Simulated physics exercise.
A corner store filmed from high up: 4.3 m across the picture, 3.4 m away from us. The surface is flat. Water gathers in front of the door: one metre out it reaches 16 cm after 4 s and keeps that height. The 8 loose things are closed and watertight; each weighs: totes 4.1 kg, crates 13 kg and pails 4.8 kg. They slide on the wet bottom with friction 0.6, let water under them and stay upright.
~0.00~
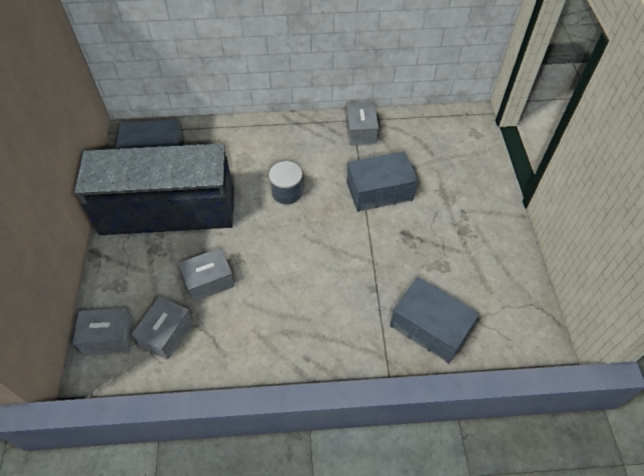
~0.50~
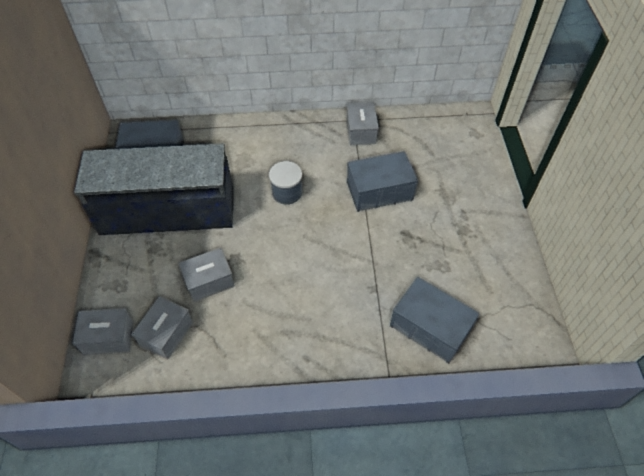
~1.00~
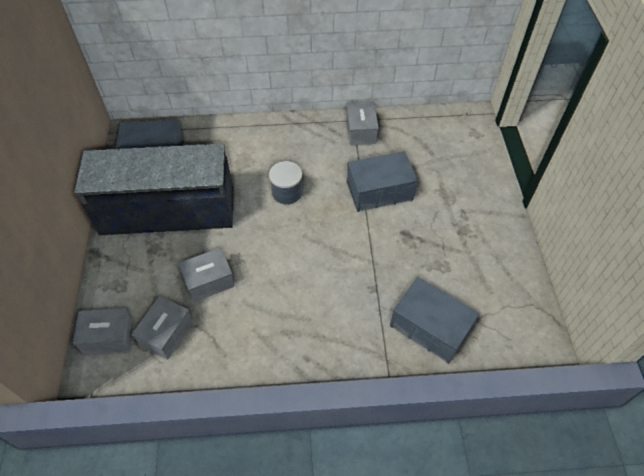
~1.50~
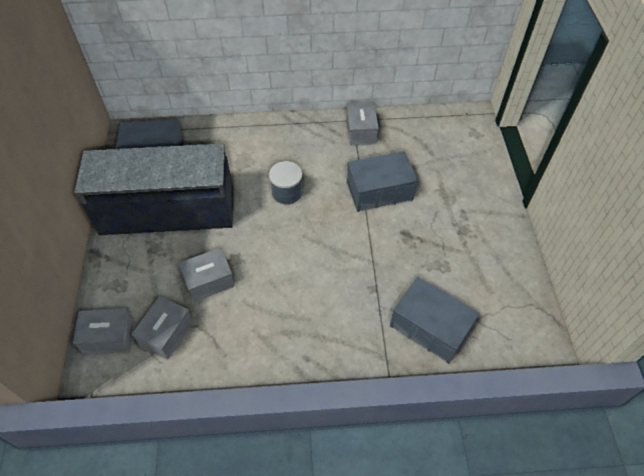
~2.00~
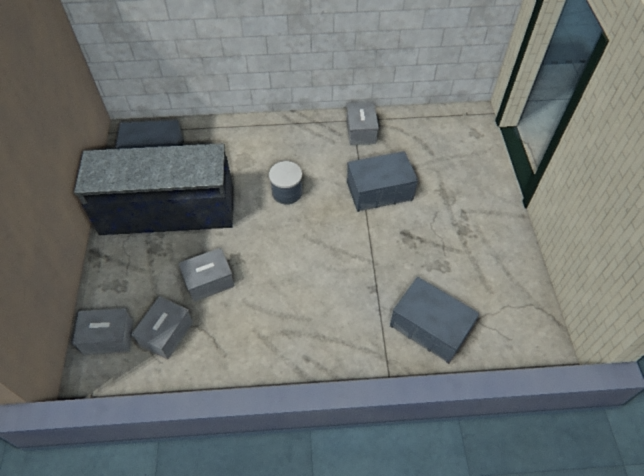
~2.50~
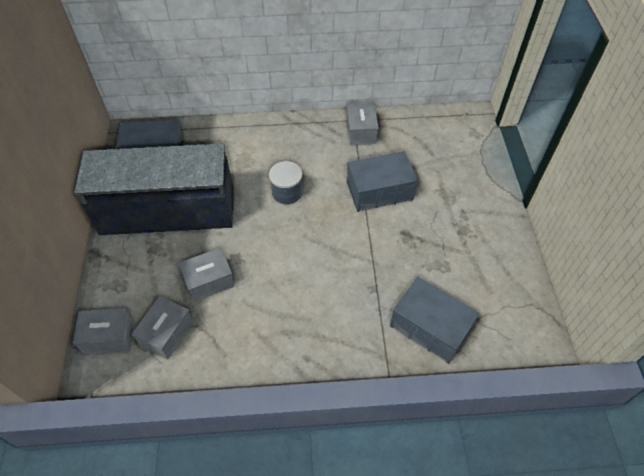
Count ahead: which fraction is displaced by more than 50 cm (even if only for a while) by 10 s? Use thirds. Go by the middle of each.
Share: Less than a third.
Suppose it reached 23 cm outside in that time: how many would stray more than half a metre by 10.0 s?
Then 5.
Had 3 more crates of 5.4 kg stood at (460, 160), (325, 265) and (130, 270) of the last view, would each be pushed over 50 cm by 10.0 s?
In turn: Over, over, under.
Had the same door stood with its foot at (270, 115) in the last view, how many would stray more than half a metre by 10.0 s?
In that case 2 of them.
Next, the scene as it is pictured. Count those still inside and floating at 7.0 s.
I count 1.
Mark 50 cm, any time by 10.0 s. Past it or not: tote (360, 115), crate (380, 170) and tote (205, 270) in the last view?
In that order: More, less, short of it.
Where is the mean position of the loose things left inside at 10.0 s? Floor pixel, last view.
Around (230, 237).
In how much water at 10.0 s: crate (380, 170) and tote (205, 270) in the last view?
About 4 and 3 cm.
After 3.5 s 0 of 8 are over 50 cm from their spots; 0 afloat.
After 4.5 s 0 of 8 are over 50 cm from their spots; 0 afloat.
After 7.0 s 1 of 8 are over 50 cm from their spots; 1 afloat.
After 10.0 s 1 of 8 are over 50 cm from their spots, and 1 have been at some point; 4 afloat.
